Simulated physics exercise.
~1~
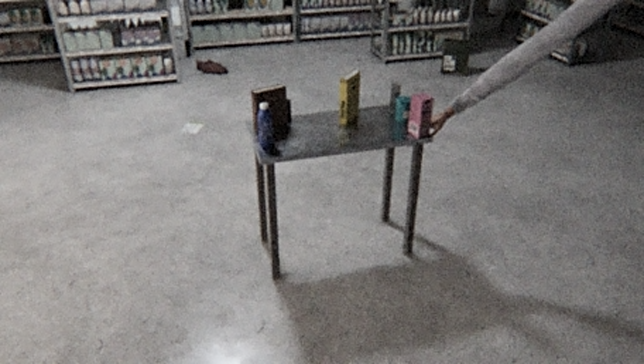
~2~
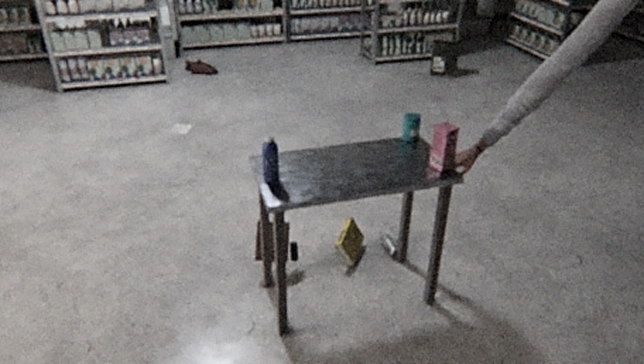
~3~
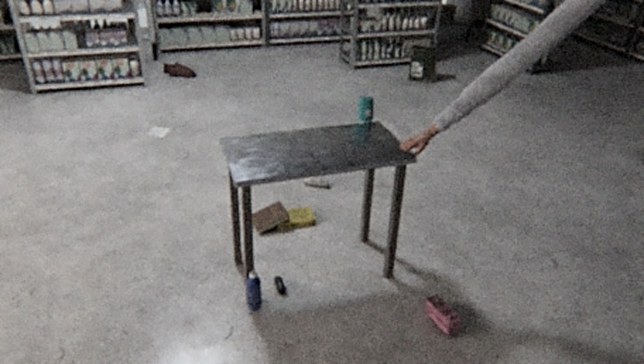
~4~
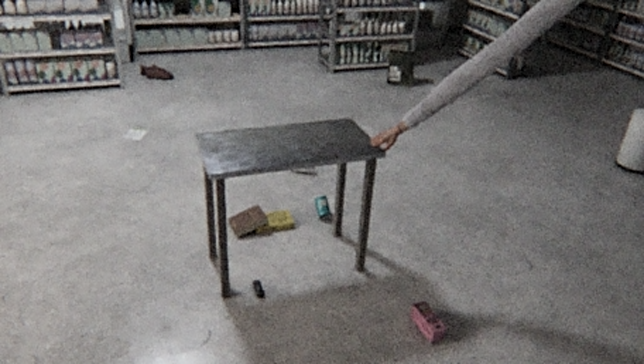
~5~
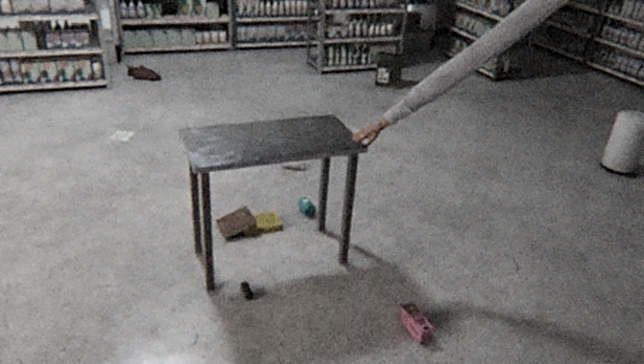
A hand jerked a small dark table back and forth, sending the yellow book, brown book and white can off first, then the blue bottle, pink carton and turquoise jar, until the tabletop was bare and things lay scattered on the floor.
